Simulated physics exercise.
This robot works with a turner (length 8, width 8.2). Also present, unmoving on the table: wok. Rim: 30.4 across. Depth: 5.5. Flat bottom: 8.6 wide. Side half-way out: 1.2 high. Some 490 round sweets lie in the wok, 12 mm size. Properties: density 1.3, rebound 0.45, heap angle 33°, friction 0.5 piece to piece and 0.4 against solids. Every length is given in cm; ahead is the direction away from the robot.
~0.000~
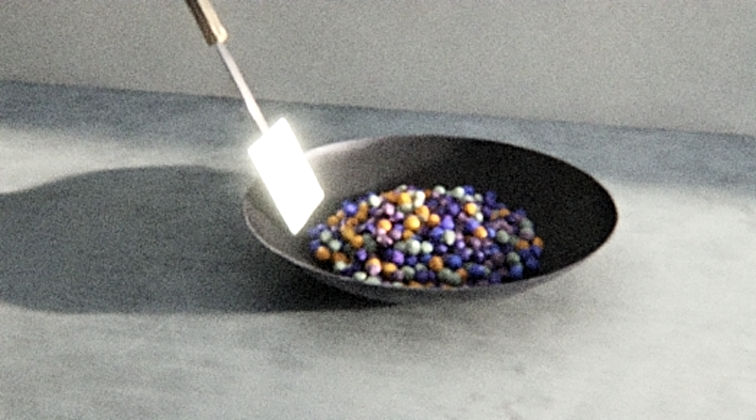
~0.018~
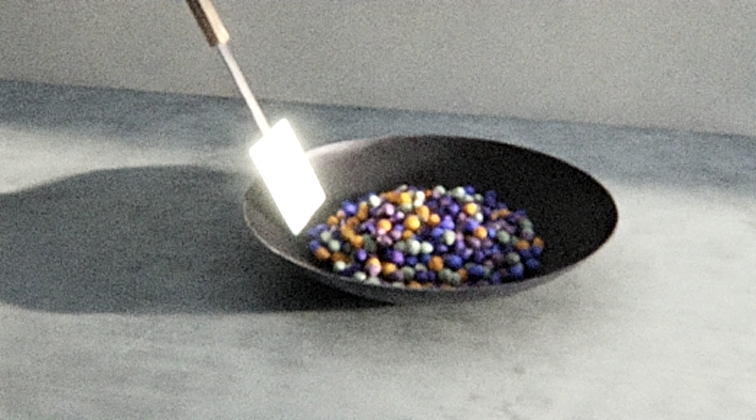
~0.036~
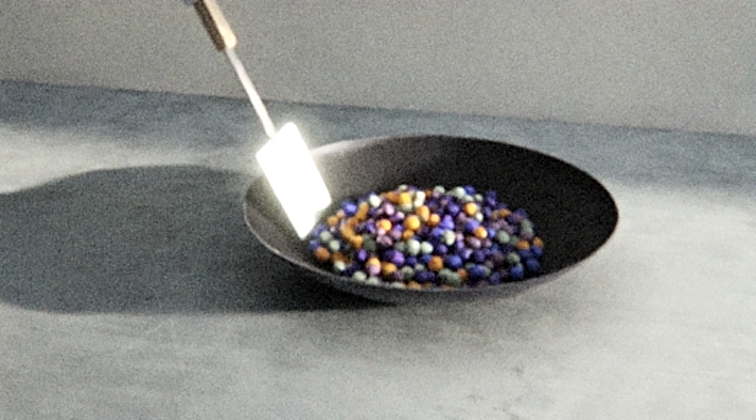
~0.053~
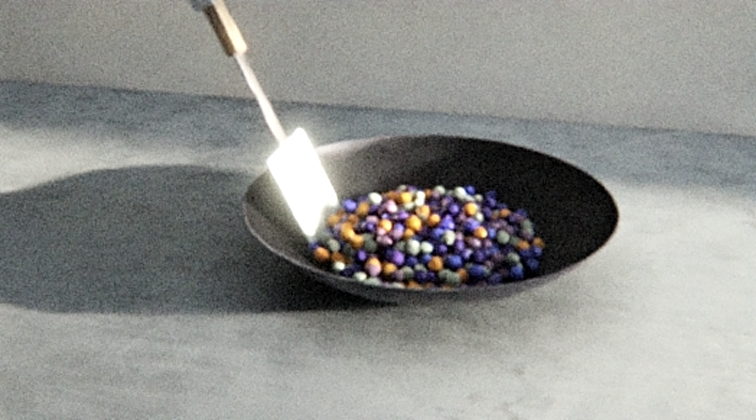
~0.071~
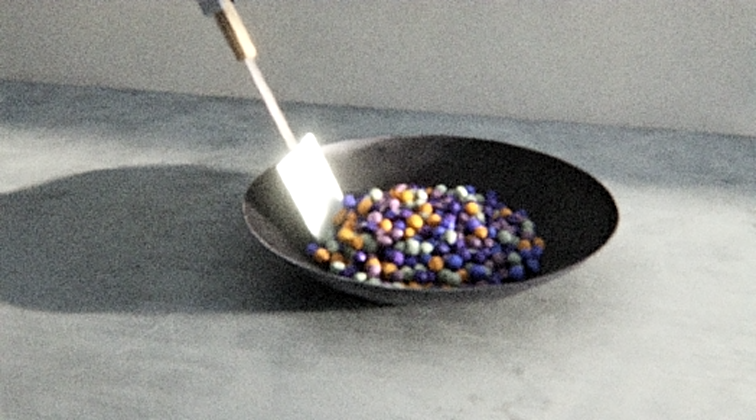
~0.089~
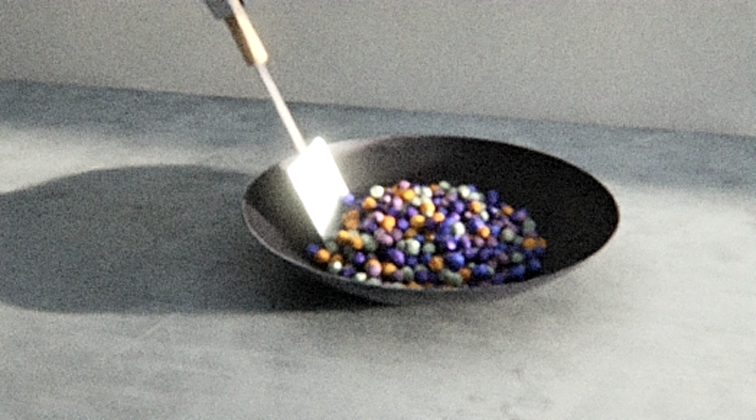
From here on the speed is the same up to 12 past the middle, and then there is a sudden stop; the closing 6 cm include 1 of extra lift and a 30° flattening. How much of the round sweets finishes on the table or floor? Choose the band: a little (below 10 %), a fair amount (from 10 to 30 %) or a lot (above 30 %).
It is a fair amount, from 10 to 30 %.
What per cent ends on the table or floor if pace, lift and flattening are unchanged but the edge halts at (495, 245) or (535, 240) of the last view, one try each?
Respectively about 0 and 5 percent end on the table or floor.
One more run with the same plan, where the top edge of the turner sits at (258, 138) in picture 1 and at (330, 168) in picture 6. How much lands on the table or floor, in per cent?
About 35 per cent.
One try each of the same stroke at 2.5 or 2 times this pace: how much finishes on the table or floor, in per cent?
Roughly 45 per cent on the first try and 40 per cent on the second.
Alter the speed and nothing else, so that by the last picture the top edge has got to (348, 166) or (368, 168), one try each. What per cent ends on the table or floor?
Roughly 40 and 45 percent.
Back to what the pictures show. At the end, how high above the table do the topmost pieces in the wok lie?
Close to 7.5 centimetres high.
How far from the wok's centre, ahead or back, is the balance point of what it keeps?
Ahead, by about 4.0 cm.
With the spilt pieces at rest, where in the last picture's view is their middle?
(685, 278), roughly.
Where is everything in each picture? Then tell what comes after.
In the first picture, turner top edge at (266, 134), sloping 64°; upper third of the load around (425, 226), from x 315 to 535, top at y 190; 491 in the wok.
In the second picture, turner top edge at (268, 135), sloping 64°; upper third of the load around (425, 227), from x 315 to 535, top at y 190.
In the third picture, turner top edge at (275, 139), sloping 64°; upper third of the load around (425, 227), from x 315 to 535, top at y 190.
In the fourth picture, turner top edge at (285, 145), sloping 64°; upper third of the load around (425, 226), from x 315 to 535, top at y 190.
In the fifth picture, turner top edge at (295, 150), sloping 64°; upper third of the load around (425, 224), from x 315 to 540, top at y 190.
In the sixth picture, turner top edge at (304, 154), sloping 64°; upper third of the load around (431, 223), from x 315 to 540, top at y 185; 491 in the wok.
By 0.24 s, sloping 64°, highest piece 5 above the table; 491 in the wok.
By 0.39 s, sloping 57°, highest piece 7 above the table; 491 in the wok.
By 0.66 s, sloping 34°, highest piece 7 above the table; 390 in the wok, 95 on the table or floor, 6 on the blade or in flight.
By 1.71 s, sloping 34°, highest piece 7 above the table; 386 in the wok, 105 on the table or floor.
Final count, 386 in the wok, 105 on the table or floor. That is 21 % on the table or floor.
